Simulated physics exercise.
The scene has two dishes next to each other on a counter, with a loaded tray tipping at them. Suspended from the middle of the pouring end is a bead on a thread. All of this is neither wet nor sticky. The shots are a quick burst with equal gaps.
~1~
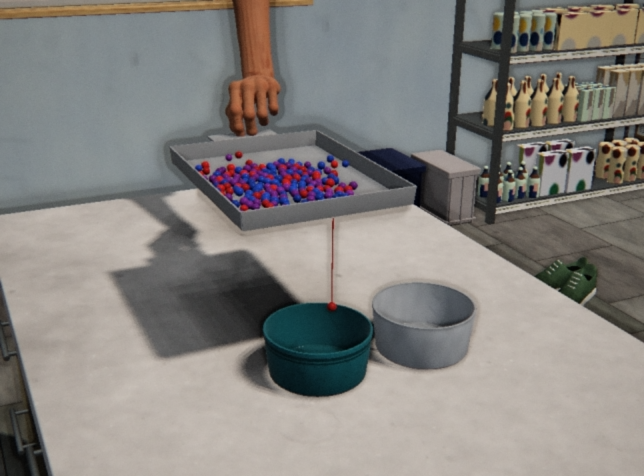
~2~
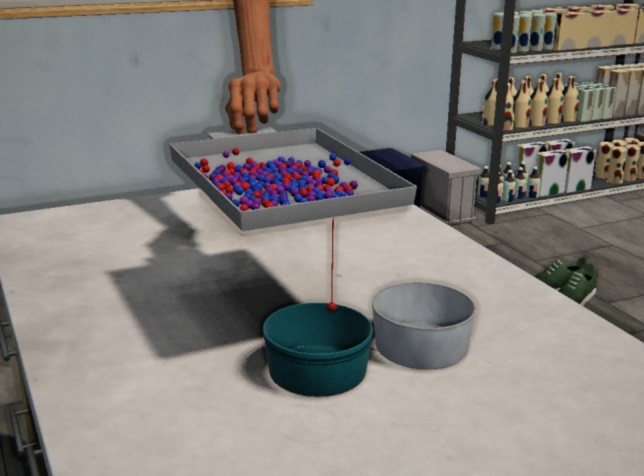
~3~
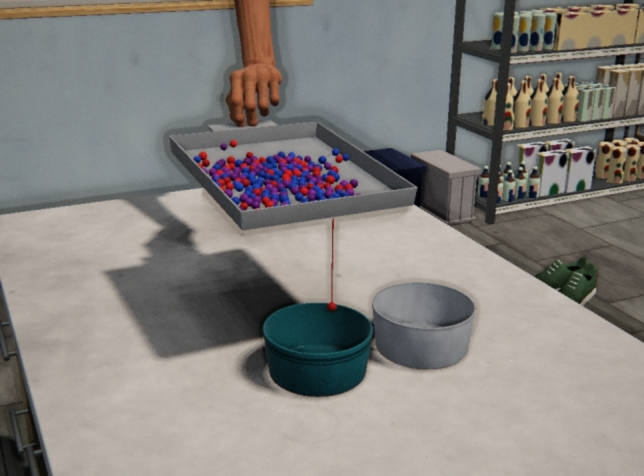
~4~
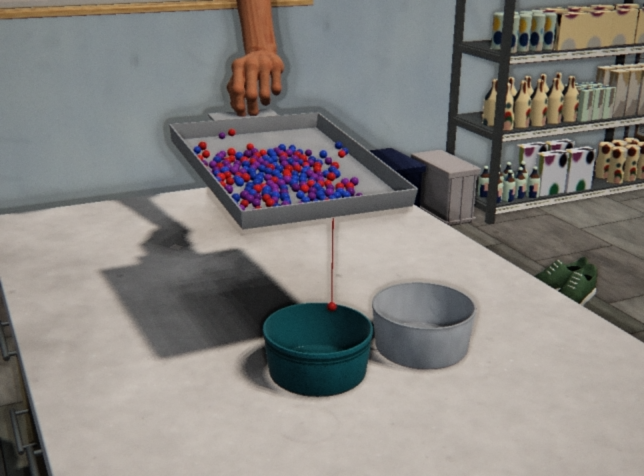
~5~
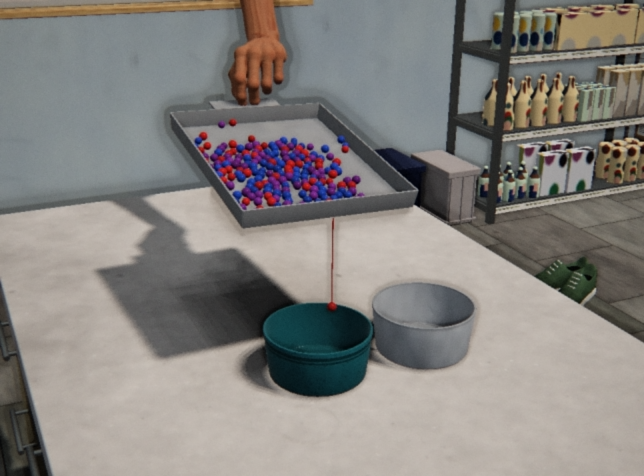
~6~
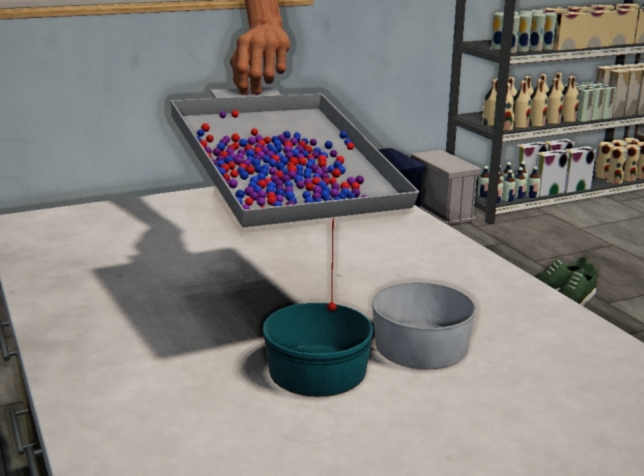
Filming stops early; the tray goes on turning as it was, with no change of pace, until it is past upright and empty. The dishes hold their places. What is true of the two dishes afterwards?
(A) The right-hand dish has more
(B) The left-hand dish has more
The answer is A.
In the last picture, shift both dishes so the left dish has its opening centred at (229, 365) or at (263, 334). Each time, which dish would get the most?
At the first spot the right-side one comes out ahead, at the second spot the right-side one.
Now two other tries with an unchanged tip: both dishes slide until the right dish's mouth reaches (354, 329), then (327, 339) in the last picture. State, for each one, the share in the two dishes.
Roughly 40 per cent the first time and 30 per cent the second.
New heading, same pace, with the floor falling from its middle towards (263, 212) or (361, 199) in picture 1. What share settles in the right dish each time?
0 % and 90 %.
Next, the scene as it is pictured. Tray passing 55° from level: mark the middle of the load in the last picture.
Somewhere about pixel (323, 171).
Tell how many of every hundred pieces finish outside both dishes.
I'd put it close to 50 per cent.
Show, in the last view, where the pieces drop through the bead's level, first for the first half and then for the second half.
I'd place the first part at (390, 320) and the rest at (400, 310).
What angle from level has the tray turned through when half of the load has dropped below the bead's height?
Approx. 95° from level.
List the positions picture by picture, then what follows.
The first picture shows corners of the pouring end (242, 211) and (414, 186), level; middle of the load (278, 187), round plastic beads; left dish (342, 371); right dish (451, 345); bead on its thread (332, 307).
The second picture shows corners of the pouring end (242, 211) and (414, 186), level; middle of the load (278, 186).
The third picture shows corners of the pouring end (243, 211) and (415, 187), tipped barely, lowest at the right corner; middle of the load (279, 182).
The fourth picture shows corners of the pouring end (243, 210) and (415, 188), tipped a little, lowest at the right corner; middle of the load (279, 178).
The fifth picture shows corners of the pouring end (244, 210) and (416, 190), tipped a little, lowest at the right corner; middle of the load (281, 174), just a few on the move.
The sixth picture shows corners of the pouring end (245, 209) and (416, 191), tipped a little, lowest at the right corner; middle of the load (284, 172), almost all on the move; left dish (342, 371); right dish (451, 345).
Just after the last frame, tray tipped steeply; every one on the tray.
A moment on, tray tipped right over; roughly a third on the tray; just a few in the left dish; about a tenth in the right dish; roughly a quarter outside both; roughly a quarter in the air.
Further on, tray tipped past a quarter turn; about a tenth in the left dish; roughly a third in the right dish; roughly half outside both.
When it is over, tray tipped past a quarter turn; about a tenth in the left dish; roughly a third in the right dish; roughly half outside both.
